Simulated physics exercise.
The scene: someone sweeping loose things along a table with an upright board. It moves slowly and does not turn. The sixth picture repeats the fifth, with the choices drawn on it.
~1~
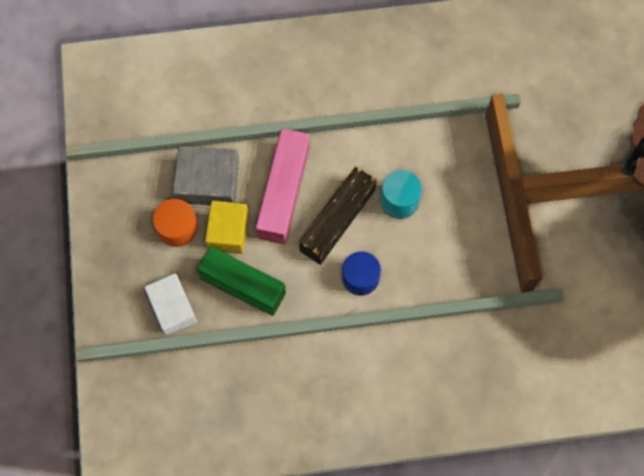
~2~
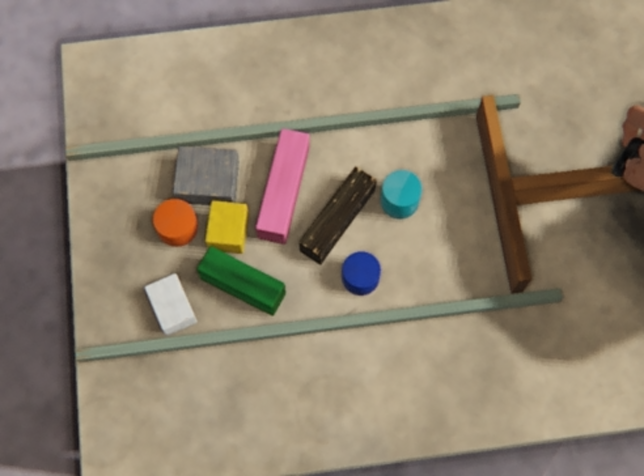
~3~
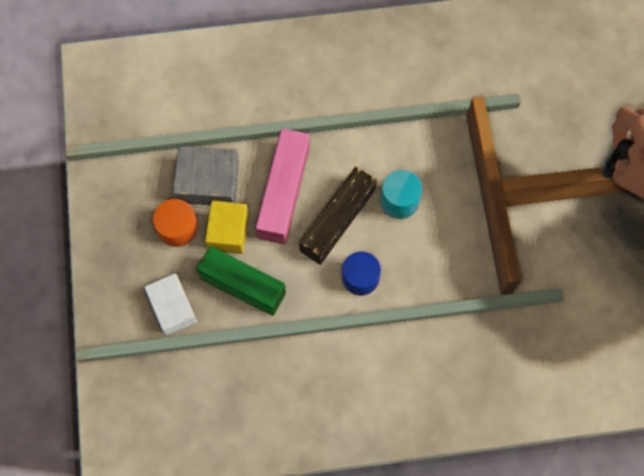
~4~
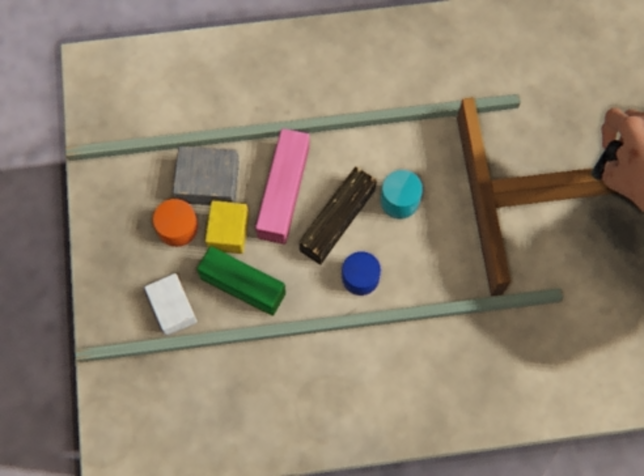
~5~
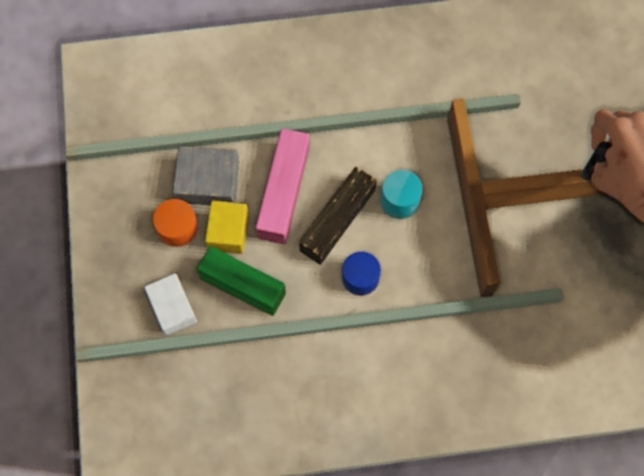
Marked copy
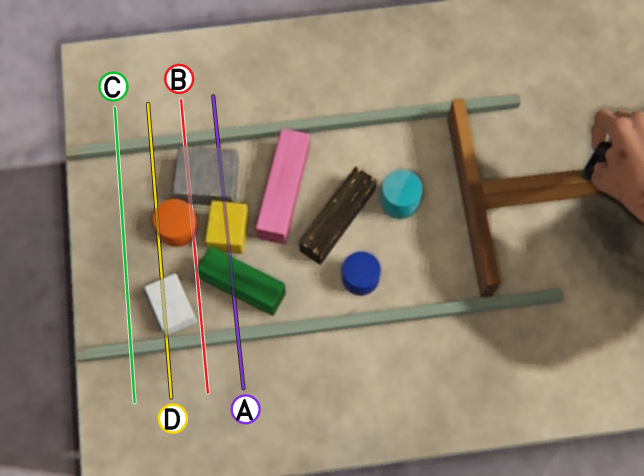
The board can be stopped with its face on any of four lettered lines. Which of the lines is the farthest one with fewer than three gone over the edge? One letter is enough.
No third one falls up to B.
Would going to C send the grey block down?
Yes.
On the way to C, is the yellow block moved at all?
By then, yes.
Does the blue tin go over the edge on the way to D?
No.
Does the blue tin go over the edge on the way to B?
By then, no.
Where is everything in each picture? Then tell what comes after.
The first picture shows yellow block (228, 228); black bar (338, 216); pink stick (284, 186).
The second picture shows board (506, 185); grey block (207, 177).
The third picture shows board (496, 186); turquoise tin (401, 195).
The fourth picture shows board (486, 187); blue tin (361, 274).
The fifth picture shows board (476, 188); yellow block (228, 228); black bar (338, 216); pink stick (284, 186).
On the copy, A at (228, 235); B at (194, 239); C at (124, 247); D at (159, 243).
On B. First, board (374, 201); turquoise tin (344, 190); black bar (310, 211).
Then, board (274, 213); orange tin (116, 233); grey block (139, 187).
Finally, board (194, 222); orange tin over the edge; grey block over the edge; two fallen.
By contrast, A is within the limit but short; C drops six; D drops three.
